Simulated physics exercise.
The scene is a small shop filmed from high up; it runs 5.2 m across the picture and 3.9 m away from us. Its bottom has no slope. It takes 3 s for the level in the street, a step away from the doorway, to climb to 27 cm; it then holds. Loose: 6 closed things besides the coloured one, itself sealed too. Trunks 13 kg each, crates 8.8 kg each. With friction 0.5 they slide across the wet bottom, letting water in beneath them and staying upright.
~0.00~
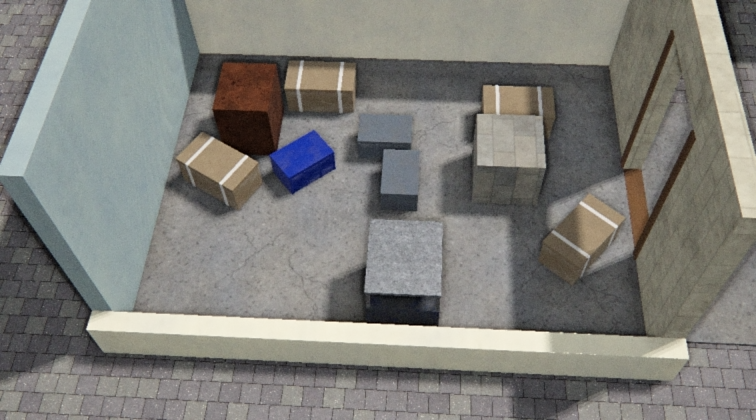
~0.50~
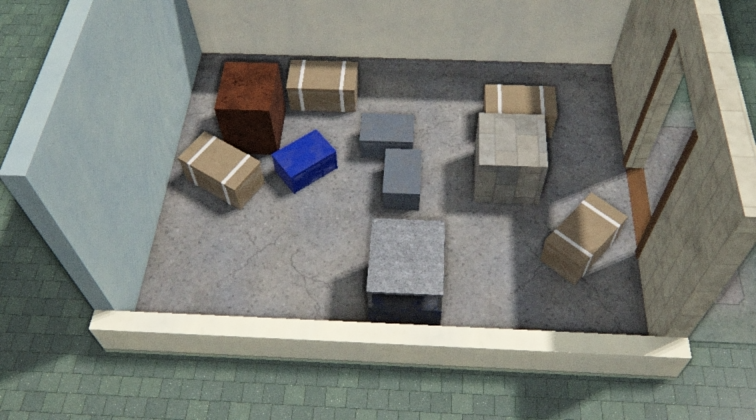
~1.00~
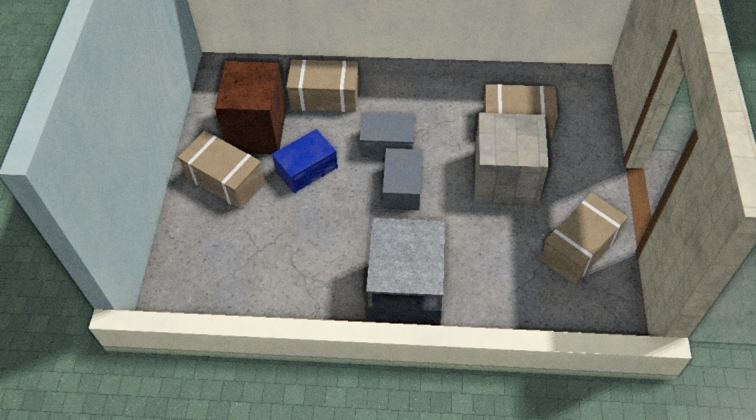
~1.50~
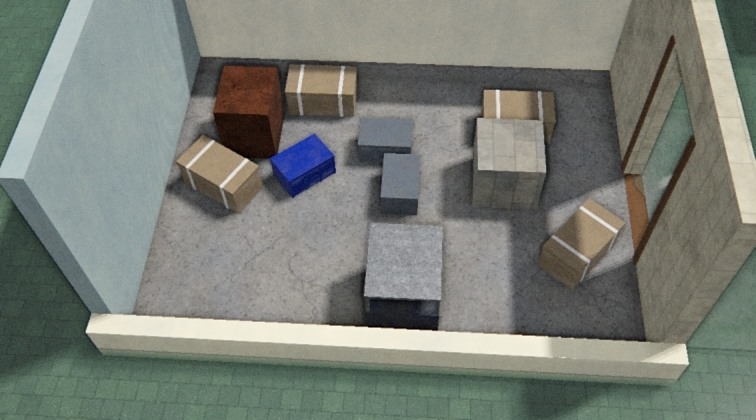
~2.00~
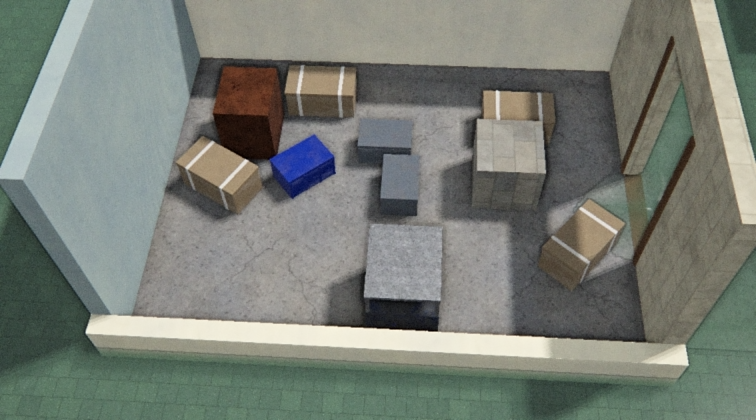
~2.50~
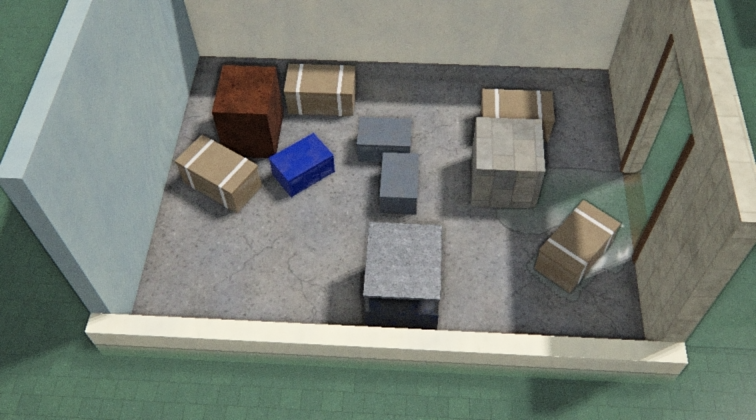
In a small shop, water enters through the right doorway and a tan box shifts slightly.
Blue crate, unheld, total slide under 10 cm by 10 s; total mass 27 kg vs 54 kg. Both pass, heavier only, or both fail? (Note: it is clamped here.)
Both pass.
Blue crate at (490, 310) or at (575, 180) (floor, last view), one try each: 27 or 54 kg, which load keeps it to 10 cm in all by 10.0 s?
Log: Try 1 the heavier pick is required; try 2 neither pick works.
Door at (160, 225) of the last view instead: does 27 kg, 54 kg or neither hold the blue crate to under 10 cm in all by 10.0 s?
Then only the bigger mass works.
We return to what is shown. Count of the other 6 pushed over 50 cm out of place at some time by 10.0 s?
All told, that gives 2.
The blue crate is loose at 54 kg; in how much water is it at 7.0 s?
About 4 cm.
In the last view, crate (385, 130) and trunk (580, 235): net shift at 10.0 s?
Shifts: 40 cm / 60 cm.
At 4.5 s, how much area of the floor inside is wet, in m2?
Roughly 9.0 m2.
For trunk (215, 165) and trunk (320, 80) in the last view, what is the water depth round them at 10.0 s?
Close to 8 and 8 centimetres.
After 3.5 s the blue crate would be 0 cm from its start with 27 kg and 0 cm from its start with 54 kg; 0 cm of water round it then.
After 4.5 s the blue crate would be 0 cm from its start with 27 kg and 0 cm from its start with 54 kg; 0 cm of water round it then.
After 7.0 s the blue crate would be 0 cm from its start with 27 kg and 0 cm from its start with 54 kg; 4 cm of water round it then.
After 10.0 s the blue crate would be 0 cm from its start with 27 kg and 0 cm from its start with 54 kg; 7 cm of water round it then.
